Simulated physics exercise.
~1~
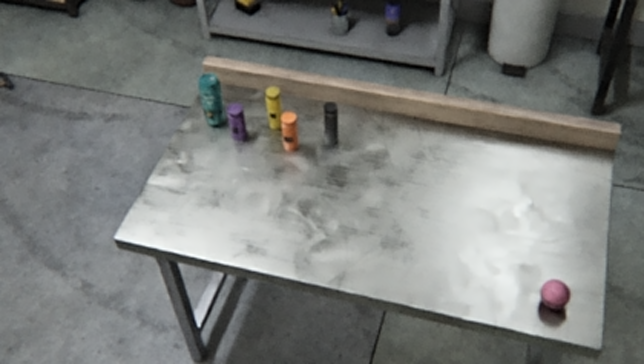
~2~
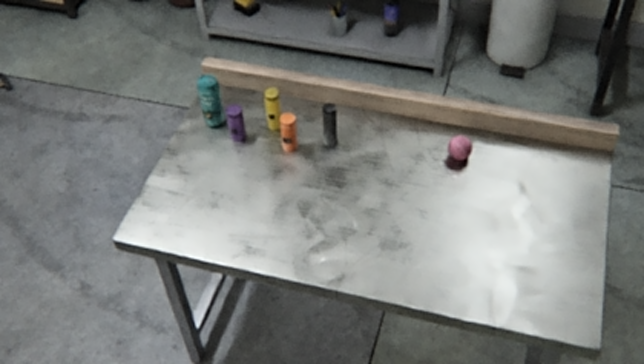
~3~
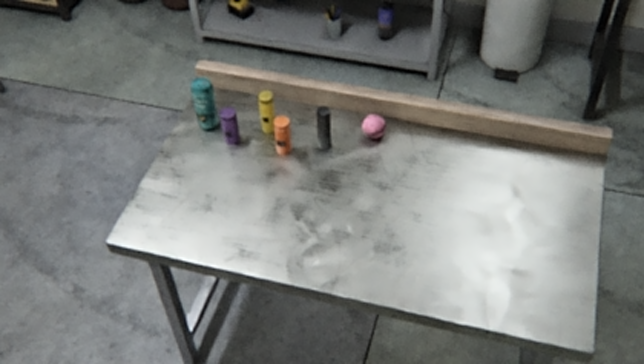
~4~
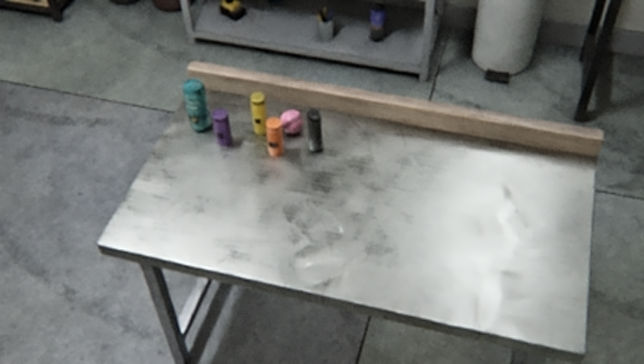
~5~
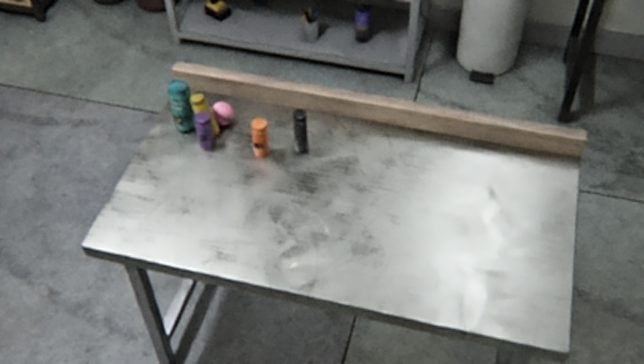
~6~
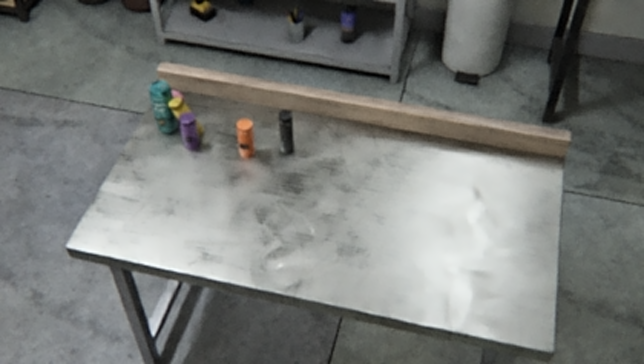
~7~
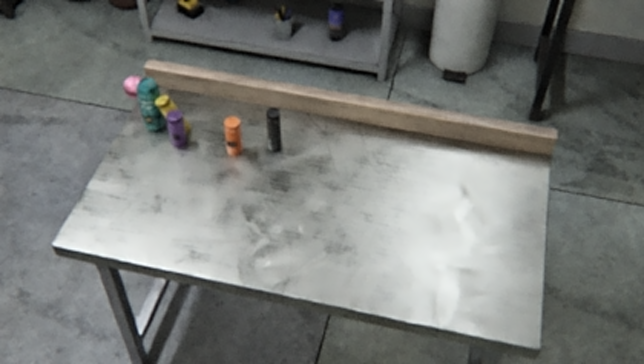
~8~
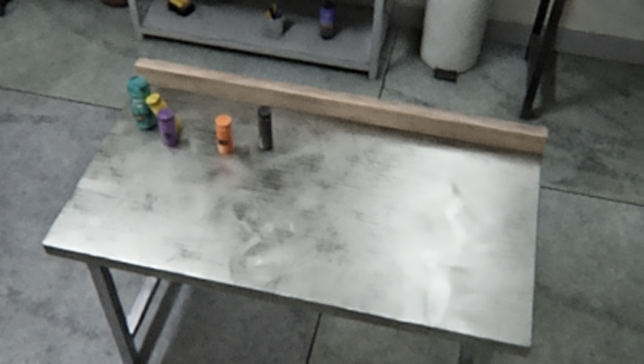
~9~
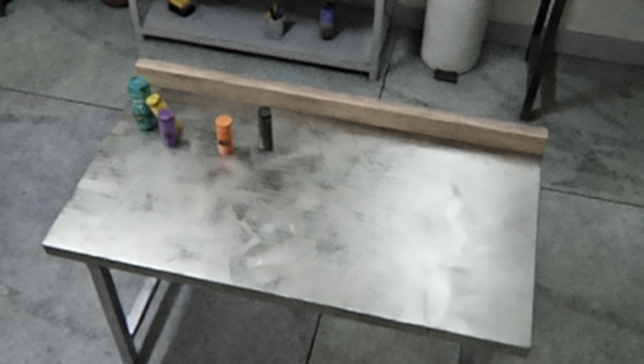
The clip shows a pink ball rolling across a metal table, rebounding off the wooden rail along its far side and knocking the yellow shaker left, where it ends leaning by the turquoise can. The ball leaves the table at the far left, while the other containers stay standing in place.
